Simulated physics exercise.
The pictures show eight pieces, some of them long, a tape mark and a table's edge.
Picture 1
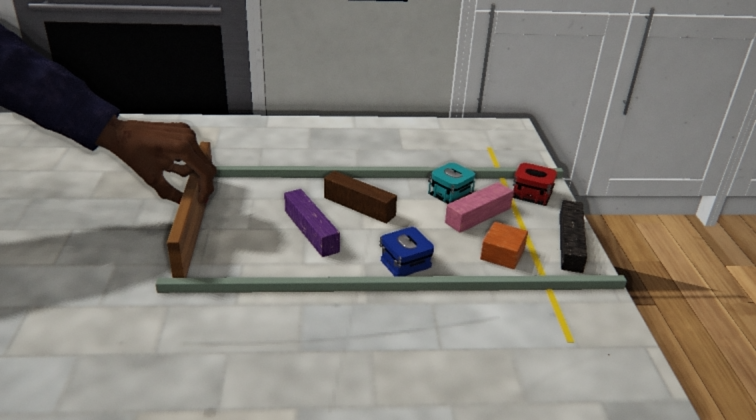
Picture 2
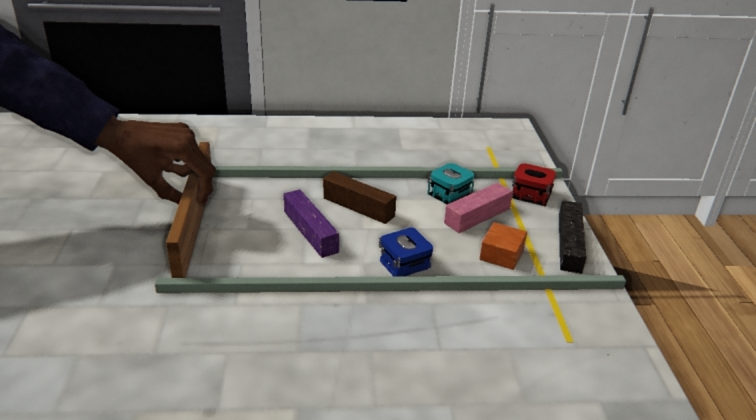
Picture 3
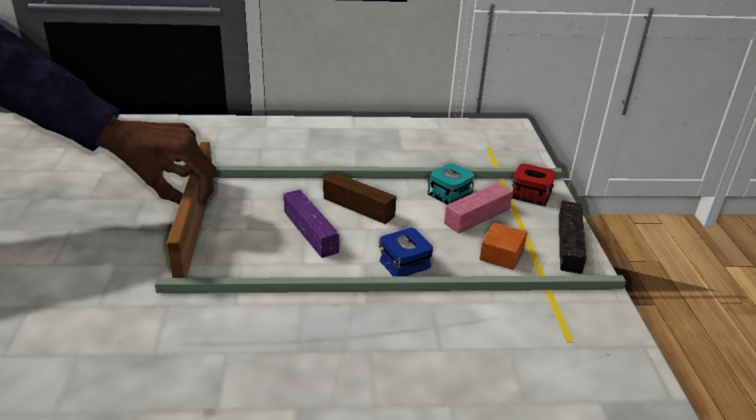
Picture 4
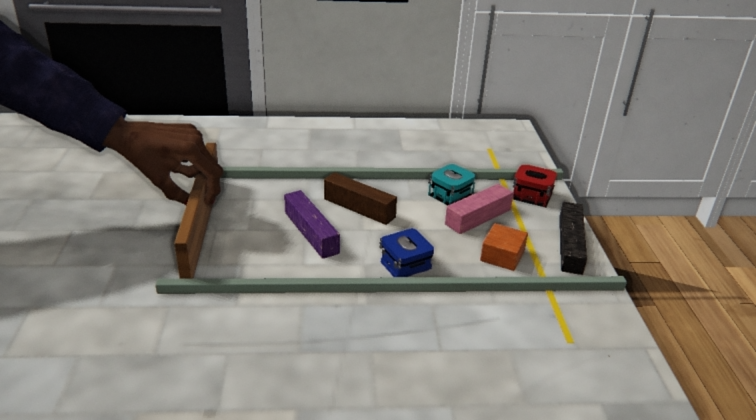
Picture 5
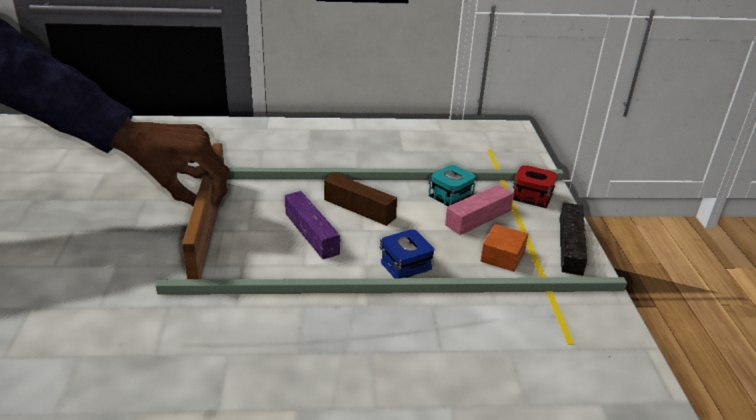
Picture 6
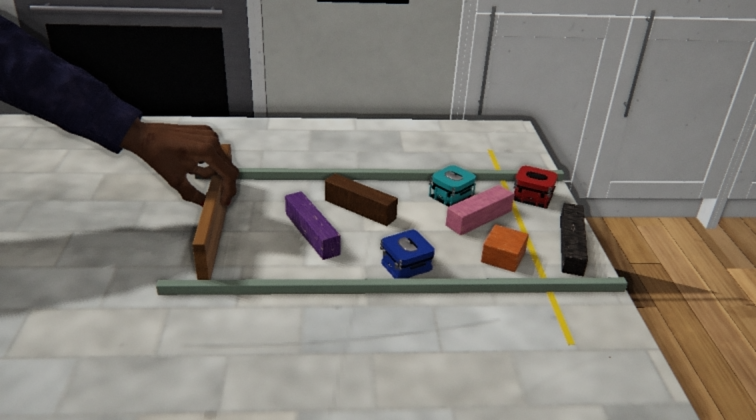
A hand holding a wooden board upright at the left end of two green rails stays almost still at first, then slides it slightly to the right. The purple, brown and pink bars, the blue, turquoise and red cases, the orange block and the black bar all stay in place, untouched.
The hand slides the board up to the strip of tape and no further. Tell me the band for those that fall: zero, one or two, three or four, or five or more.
As it turns out, the number that fall off is one or two.
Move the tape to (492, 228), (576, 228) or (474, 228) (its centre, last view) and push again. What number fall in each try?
Down on the floor: 0, 7 and 0.
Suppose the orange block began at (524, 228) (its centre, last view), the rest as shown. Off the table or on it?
It is kept.
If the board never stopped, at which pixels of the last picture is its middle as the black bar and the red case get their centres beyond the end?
About (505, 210), and (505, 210) for the other.
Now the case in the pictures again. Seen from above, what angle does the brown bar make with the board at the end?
Roughly 20° out of line.
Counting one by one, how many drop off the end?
Fallen: 2.
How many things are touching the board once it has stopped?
In contact: 3.
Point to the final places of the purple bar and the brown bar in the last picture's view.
About (535, 223), and the other about (533, 191).
Soon after, none off yet; black bar at rest near (573, 238); red case at rest near (535, 187); orange block at rest near (505, 248).
Then, none off yet; black bar at rest near (573, 238); red case at rest near (535, 187); orange block moving near (508, 245).
At rest, the number that fall off is one or two; fallen, red case and black bar.
